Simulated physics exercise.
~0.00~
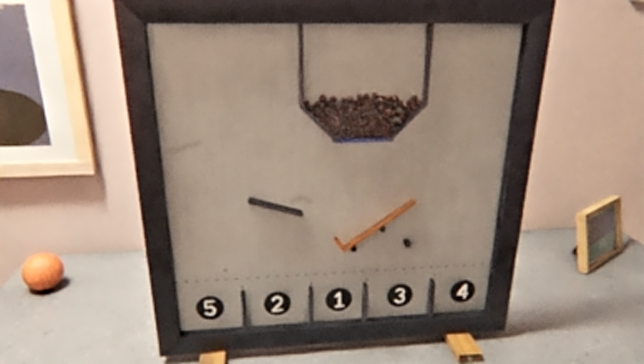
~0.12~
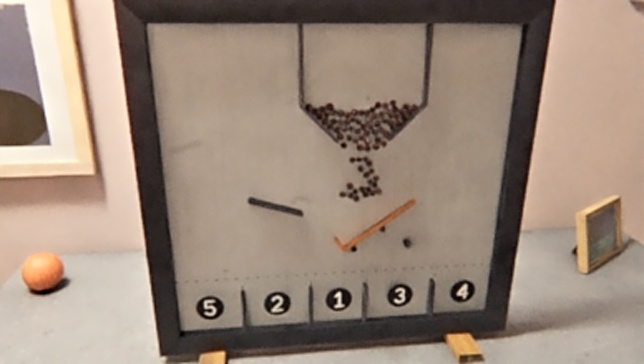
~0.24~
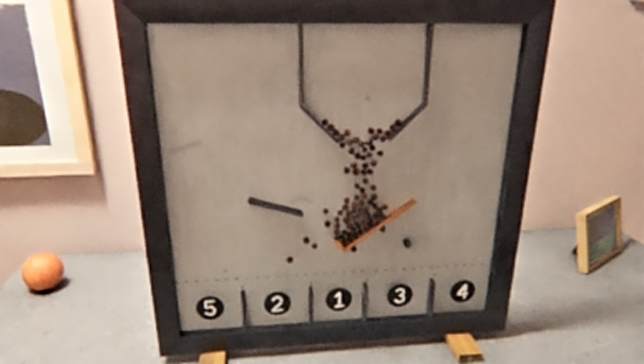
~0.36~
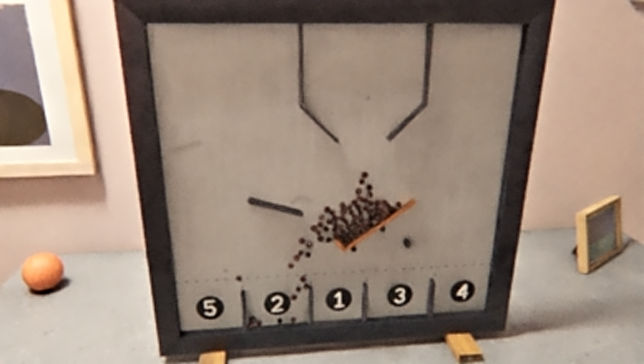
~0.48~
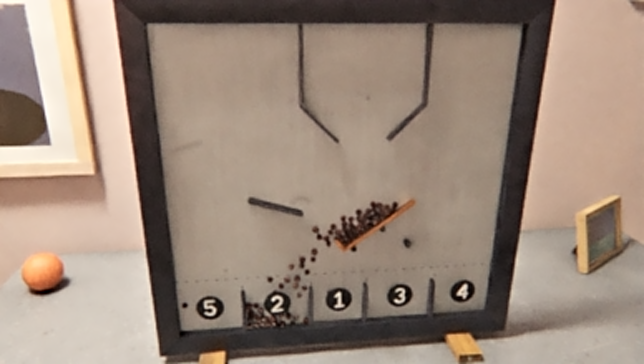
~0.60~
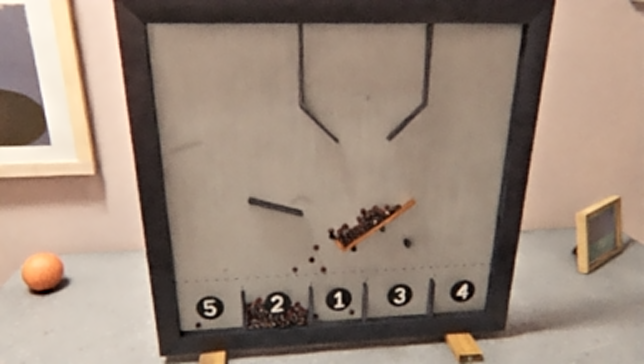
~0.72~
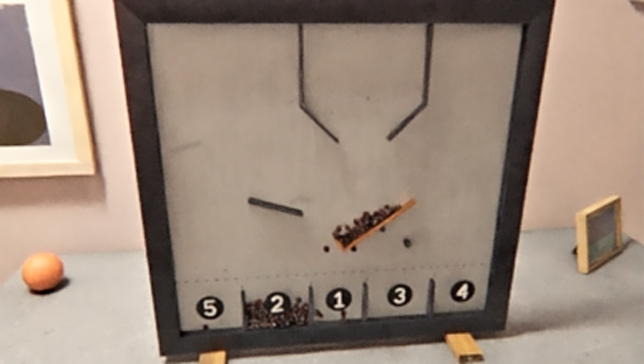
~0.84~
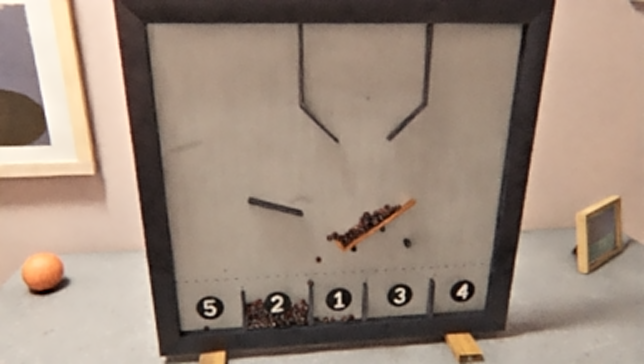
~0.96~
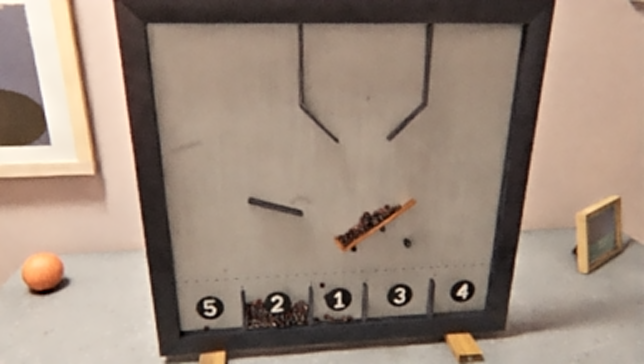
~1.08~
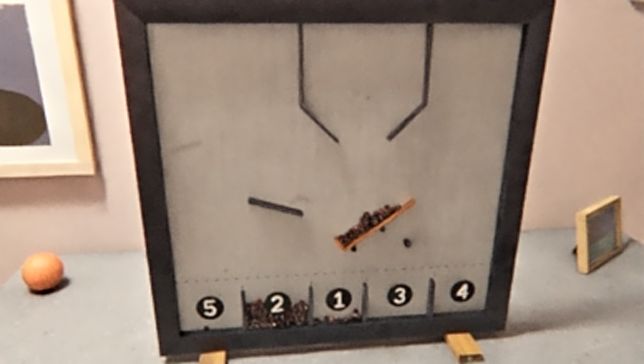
Dark pellets dropping from a hopper onto a tilted orange bar, spilling left mostly into bin two, some staying on the bar.
